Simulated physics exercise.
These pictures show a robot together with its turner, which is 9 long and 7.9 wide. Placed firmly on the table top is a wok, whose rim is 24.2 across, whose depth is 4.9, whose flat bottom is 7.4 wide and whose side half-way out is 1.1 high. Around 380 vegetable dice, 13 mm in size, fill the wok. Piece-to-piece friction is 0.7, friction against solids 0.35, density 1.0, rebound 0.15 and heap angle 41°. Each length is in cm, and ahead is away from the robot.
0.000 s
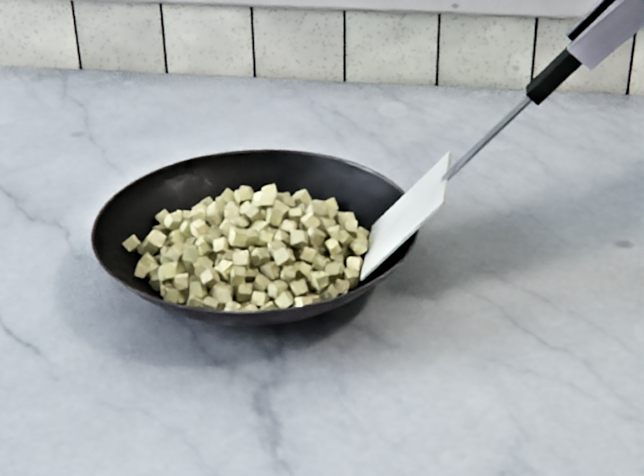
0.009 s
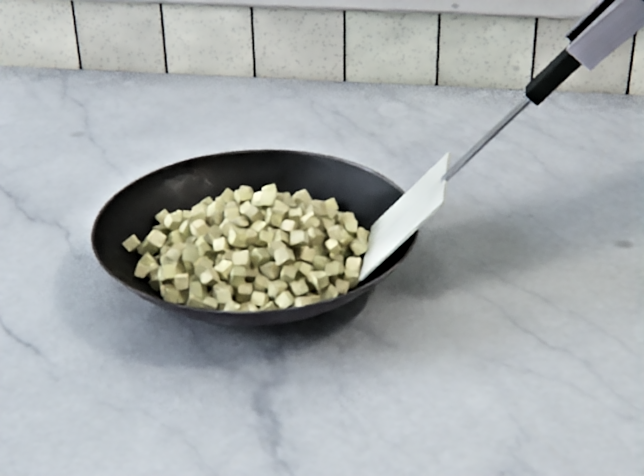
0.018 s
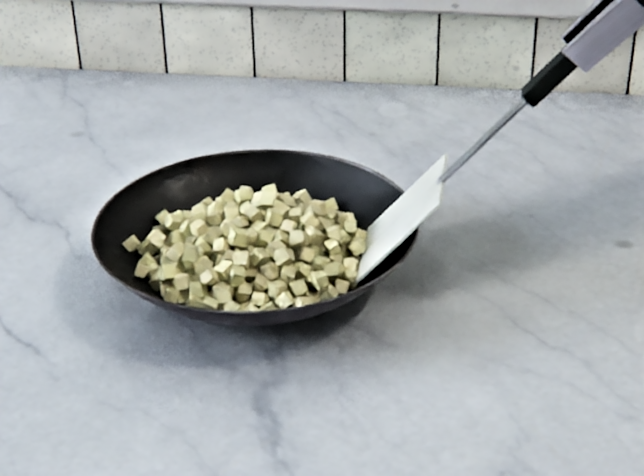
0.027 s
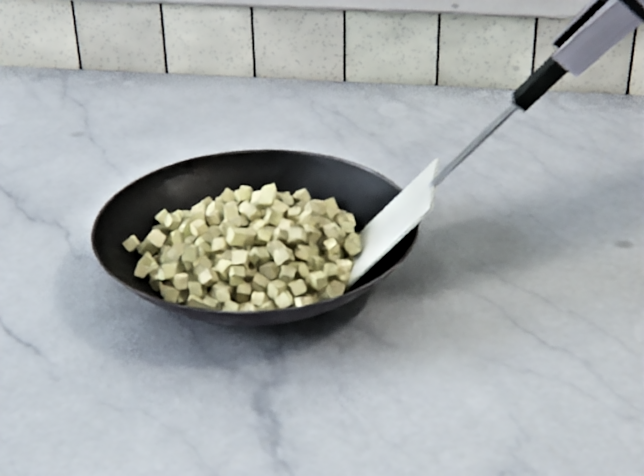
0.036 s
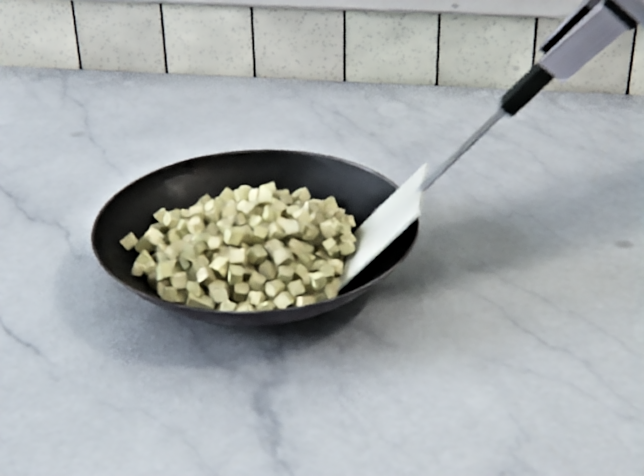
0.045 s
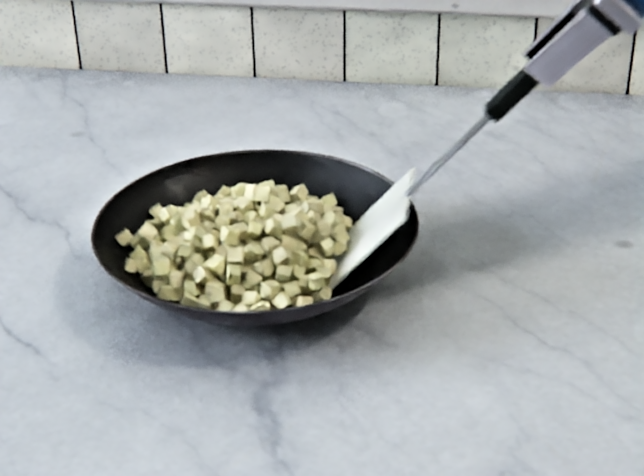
A robot's white turner slides slightly left, nudging pale vegetable dice in a dark wok.
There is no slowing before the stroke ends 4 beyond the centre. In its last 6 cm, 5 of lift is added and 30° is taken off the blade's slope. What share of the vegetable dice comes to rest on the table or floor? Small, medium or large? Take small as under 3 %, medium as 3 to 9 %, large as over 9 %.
Large, so over 9 %.
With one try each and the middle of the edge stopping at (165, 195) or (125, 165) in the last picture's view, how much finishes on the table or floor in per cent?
Estimates, in order: 50 % and 65 %.
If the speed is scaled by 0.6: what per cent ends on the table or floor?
Estimate: Close to 10 %.
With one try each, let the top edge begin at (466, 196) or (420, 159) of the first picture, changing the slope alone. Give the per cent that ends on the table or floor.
I'd say near 25 per cent for the first and near 25 per cent for the second.
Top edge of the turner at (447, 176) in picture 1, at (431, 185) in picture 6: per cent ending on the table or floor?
Around 5 per cent finishes there.
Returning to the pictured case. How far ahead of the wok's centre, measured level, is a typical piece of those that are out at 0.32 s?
It sits close to 16 cm ahead of the middle.
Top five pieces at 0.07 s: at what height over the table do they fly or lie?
Height: Approx. 6 cm.
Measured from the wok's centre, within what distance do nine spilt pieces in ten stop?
That works out to near 30 cm.
By 0.07 s, sloping 49°, highest piece 7 above the table; 380 in the wok.
By 0.10 s, sloping 38°, highest piece 8 above the table; 370 in the wok, 10 on the blade or in flight.
By 0.32 s, sloping 20°, highest piece 10 above the table; 291 in the wok, 70 on the table or floor, 19 on the blade or in flight.
By 1.37 s, sloping 20°, highest piece 7 above the table; 290 in the wok, 90 on the table or floor.
Final count, 290 in the wok, 90 on the table or floor. That is 24 % on the table or floor.
